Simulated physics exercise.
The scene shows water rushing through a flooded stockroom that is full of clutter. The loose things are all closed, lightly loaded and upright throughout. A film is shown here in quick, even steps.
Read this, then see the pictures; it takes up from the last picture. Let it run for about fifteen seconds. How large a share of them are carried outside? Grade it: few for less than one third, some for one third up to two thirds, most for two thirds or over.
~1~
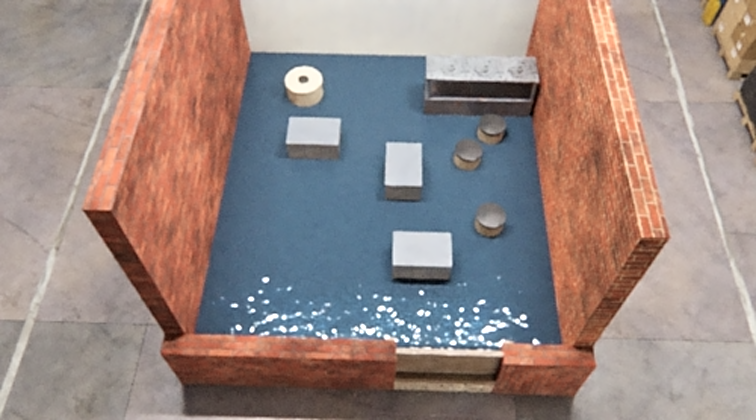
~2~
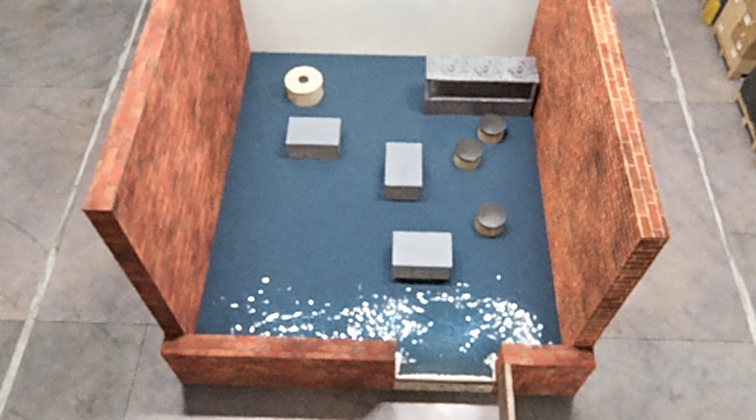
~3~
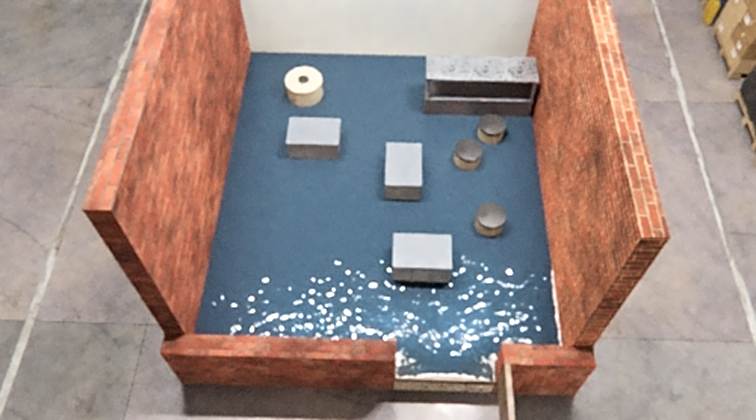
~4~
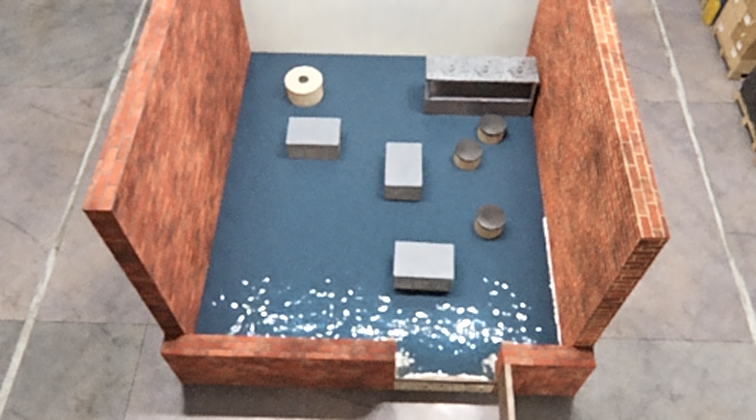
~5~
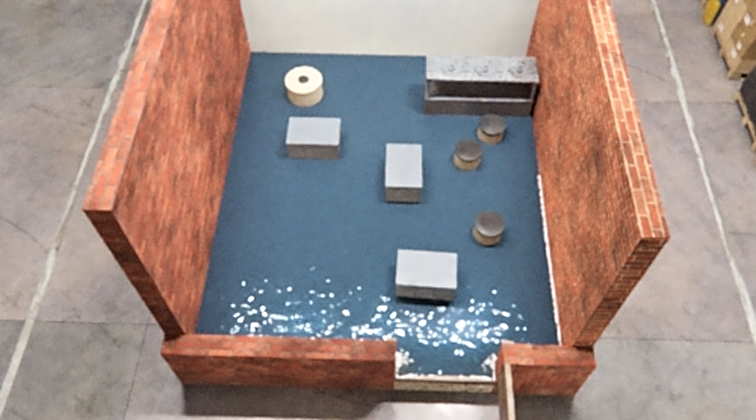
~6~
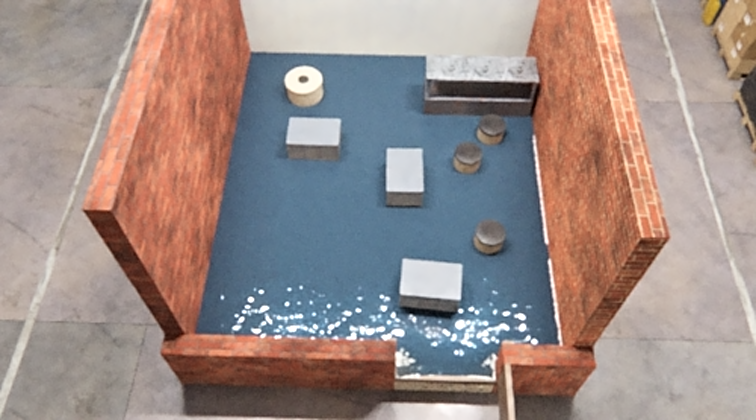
Grade: Some.
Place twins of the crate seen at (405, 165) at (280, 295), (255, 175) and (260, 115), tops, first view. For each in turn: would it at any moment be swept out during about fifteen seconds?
First one makes it out, second one does not escape, third one does not escape.
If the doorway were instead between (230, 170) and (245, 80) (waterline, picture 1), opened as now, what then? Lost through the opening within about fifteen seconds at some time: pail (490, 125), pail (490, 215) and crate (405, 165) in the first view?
Going through them in sequence: Trapped, then trapped, then gets out.
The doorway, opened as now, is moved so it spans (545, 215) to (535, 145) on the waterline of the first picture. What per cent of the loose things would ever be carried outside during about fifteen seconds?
Something like 70 percent.
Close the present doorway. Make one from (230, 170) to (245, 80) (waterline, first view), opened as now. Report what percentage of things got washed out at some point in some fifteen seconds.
40 per cent.
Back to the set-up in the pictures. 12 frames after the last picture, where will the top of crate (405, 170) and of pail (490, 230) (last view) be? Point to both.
Approximately (437, 234), and approximately (477, 355).
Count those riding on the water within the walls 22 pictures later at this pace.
By my count, 5.
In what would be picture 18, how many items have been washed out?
I make it 1.
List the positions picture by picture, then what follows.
The first frame shows a crate at (422, 249), afloat; a pail at (491, 215) floats; 0 of 7 have shifted.
The second frame shows a crate at (422, 249), afloat; a pail at (491, 215) floats; 0 of 7 have shifted.
The third frame shows a crate at (422, 251) floats; a pail at (491, 215) floats; 0 of 7 have shifted.
The fourth frame shows a crate at (424, 260), afloat, close to its start; a pail at (491, 216), afloat; 1 of 7 have shifted.
The fifth frame shows a crate at (427, 269), afloat, close to its start; a pail at (490, 223), afloat, close to its start; 2 of 7 have shifted.
The sixth frame shows a crate at (431, 279), afloat, a stride from its start; a pail at (491, 232), afloat, close to its start; 3 of 7 have shifted.
A moment on, 0 of 7 are out; 7 afloat.
Next, 1 of 7 are out; 6 afloat.
Later, 2 of 7 are out; 5 afloat.
In the end, 3 of 7 are out; 4 afloat.
